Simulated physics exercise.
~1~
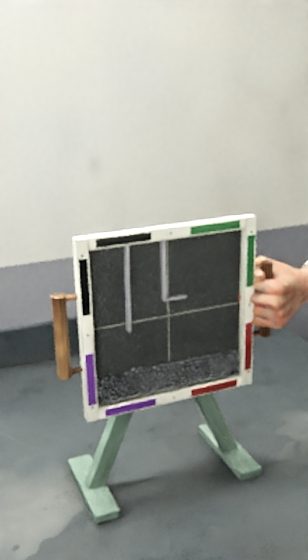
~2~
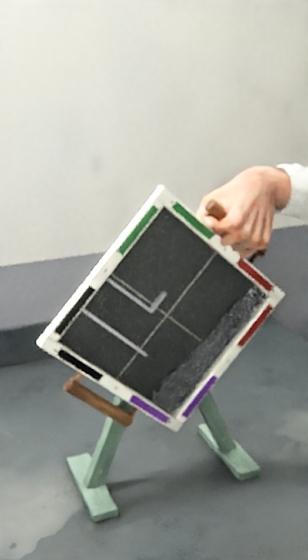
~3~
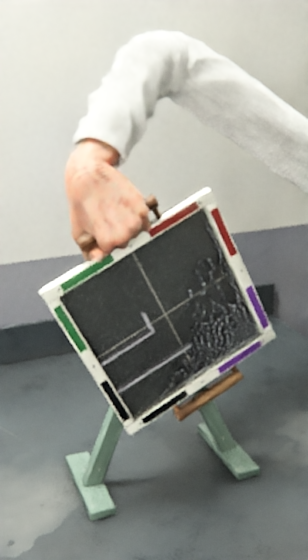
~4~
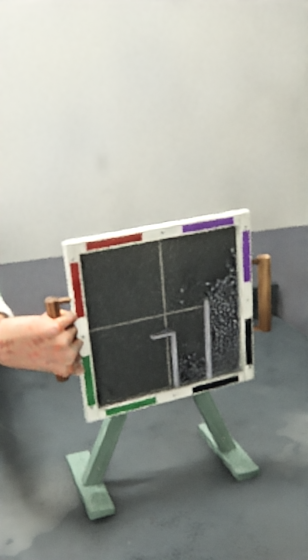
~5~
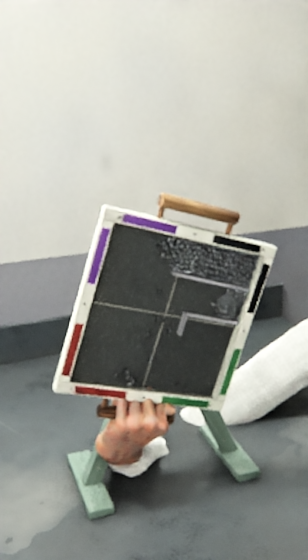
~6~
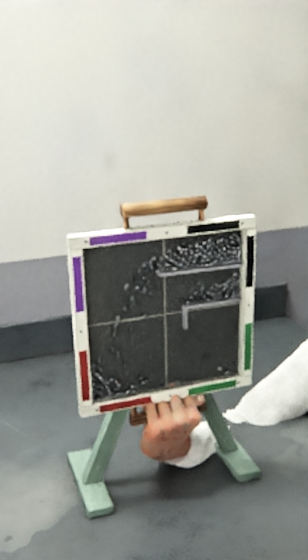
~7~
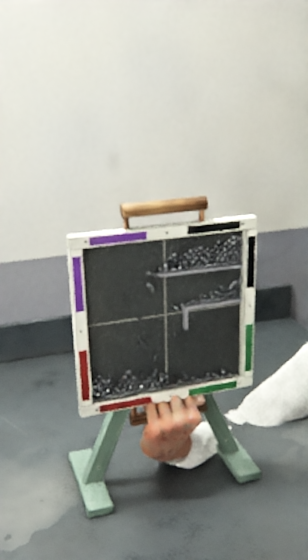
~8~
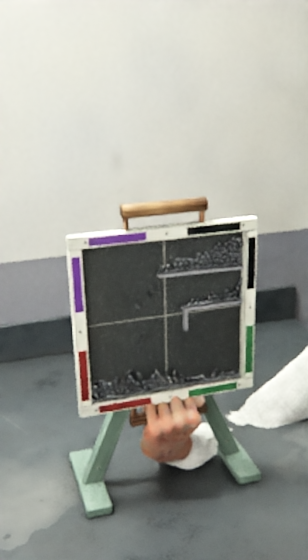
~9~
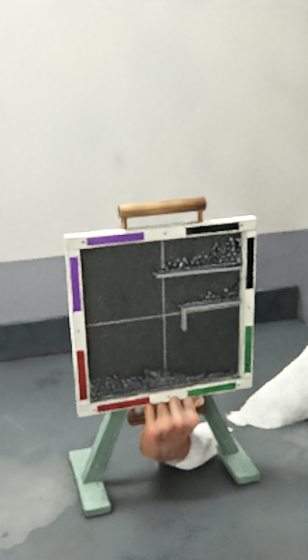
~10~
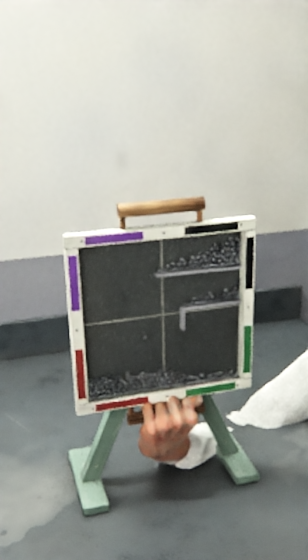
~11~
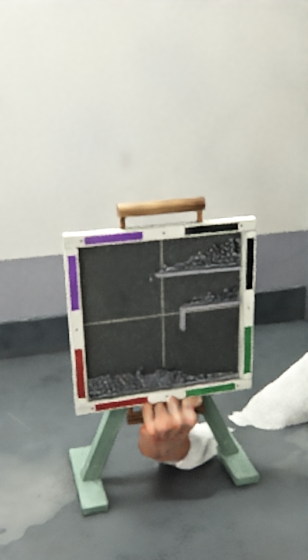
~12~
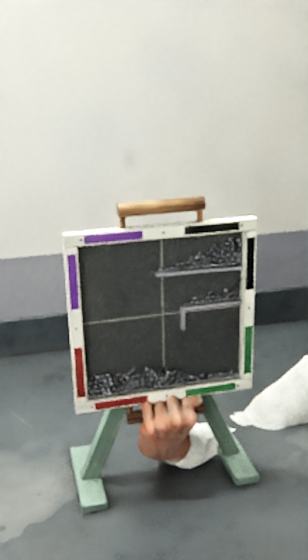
The clip opens on a square, dark-faced case with a white rim and coloured corner strips, propped on a green stand, small beads lying in a shallow layer along its bottom. A hand grips a wooden handle and turns the case counterclockwise, and the beads gather toward the right side. As the turning continues, they tumble among the pale inner strips. After three quarters of a turn, the case stops upright, the hand at its lower edge, and loose beads drop down the left. Finally, beads rest on two ledges in the black-marked quarter and along the red and green floor, leaving purple empty.
